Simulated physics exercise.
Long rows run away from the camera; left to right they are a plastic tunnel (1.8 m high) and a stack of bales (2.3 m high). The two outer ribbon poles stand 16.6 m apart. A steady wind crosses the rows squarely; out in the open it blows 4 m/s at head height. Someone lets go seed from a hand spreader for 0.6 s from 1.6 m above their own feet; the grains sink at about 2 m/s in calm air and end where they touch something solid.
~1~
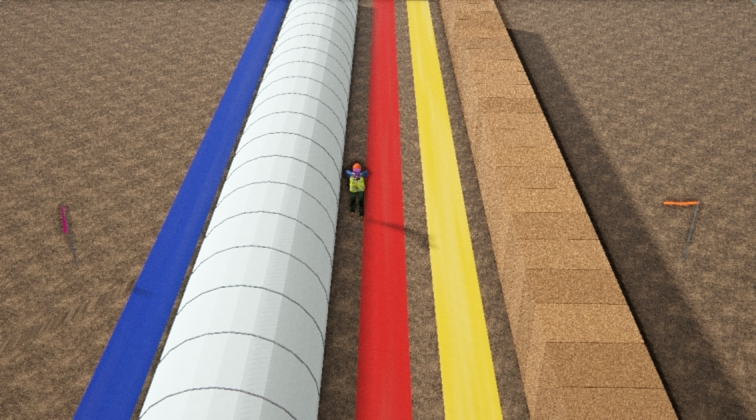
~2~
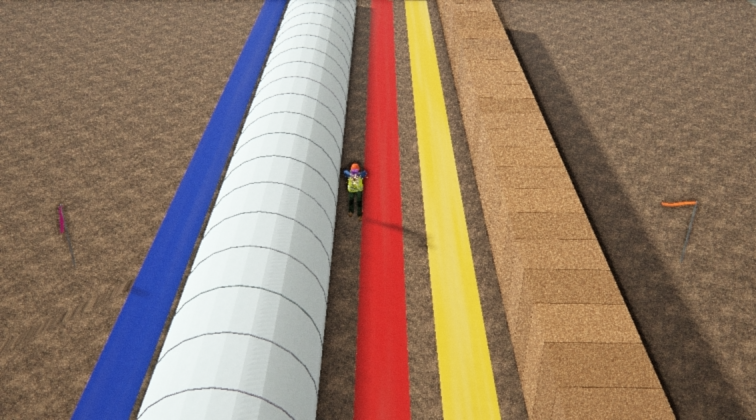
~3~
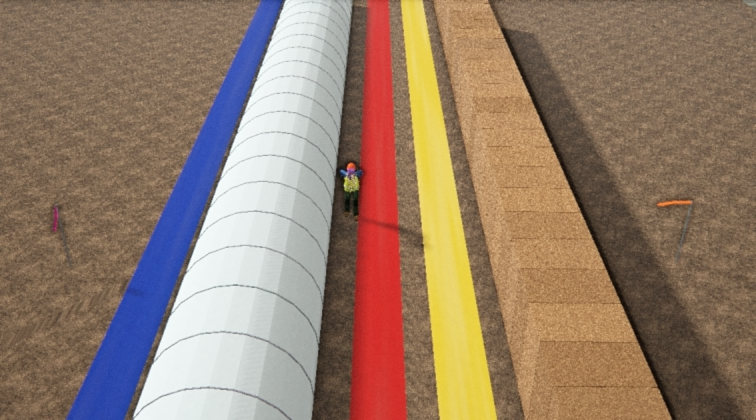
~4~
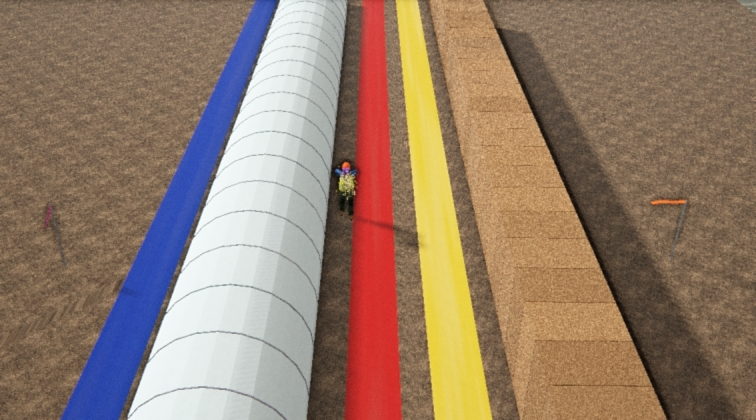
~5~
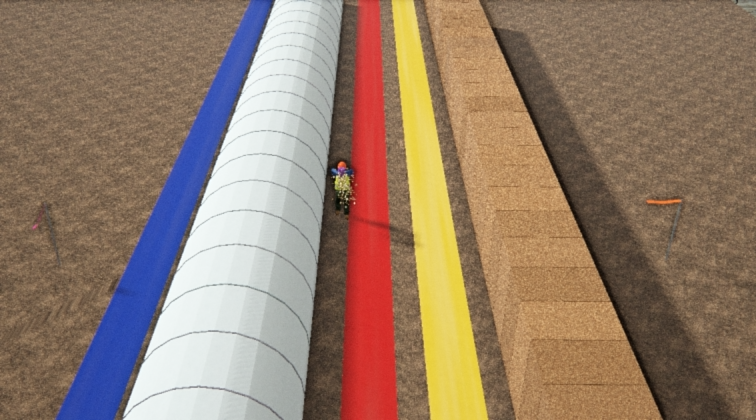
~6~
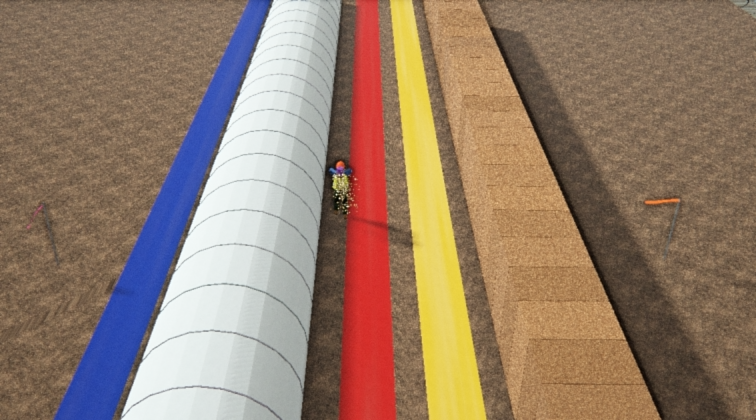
A person between a white plastic tunnel and a red strip releases a little seed.
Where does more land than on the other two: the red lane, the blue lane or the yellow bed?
The biggest share falls on the red one.
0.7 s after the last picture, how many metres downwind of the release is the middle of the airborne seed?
Roughly 0.5 m.
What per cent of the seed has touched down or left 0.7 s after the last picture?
About 60 %.
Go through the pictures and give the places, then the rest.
The first frame shows the left ribbon ends at (65, 233), hanging almost straight, the seed in the air spans x = 350 to 360 around y = 180 and it comes from (357, 177).
The second frame shows the right ribbon ends at (662, 204), leaning 85 degrees to the left, the seed in the air spans x = 350 to 360 around y = 180, the blue one passes (170, 253), the red one passes (382, 256) and the yellow one passes (450, 257).
The third frame shows the left ribbon ends at (54, 232), leaning 15 degrees to the left, the seed in the air spans x = 345 to 355 around y = 180 and the top of the plastic tunnel crosses (266, 171).
The fourth frame shows the right ribbon ends at (652, 203), leaning 85 degrees to the left, the seed in the air spans x = 340 to 355 around y = 185, the blue one passes (180, 206), the red one passes (373, 209) and the yellow one passes (435, 209).
The fifth frame shows the seed in the air spans x = 335 to 355 around y = 185.
The sixth frame shows the right ribbon ends at (645, 202), leaning 85 degrees to the left, the seed in the air spans x = 335 to 355 around y = 185 and the top of the plastic tunnel crosses (255, 170).
Then, 0.7 s after the last picture, 0 % lies on the blue lane, 43 % on the red lane and 0 % on the yellow bed; 59 % has touched down or left; the middle of what still flies is 0.4 m above the low ground, near (354, 212).
Then, 1.5 s after the last picture, 0 % lies on the blue lane, 75 % on the red lane and 0 % on the yellow bed; 99 % has touched down or left.
Then, 3.0 s after the last picture, 0 % lies on the blue lane, 75 % on the red lane and 0 % on the yellow bed; 100 % has touched down or left.
Then, 7.5 s after the last picture, 0 % lies on the blue lane, 75 % on the red lane and 0 % on the yellow bed; 100 % has touched down or left.
Then, 44.5 s after the last picture, 0 % lies on the blue lane, 75 % on the red lane and 0 % on the yellow bed; 100 % has touched down or left.
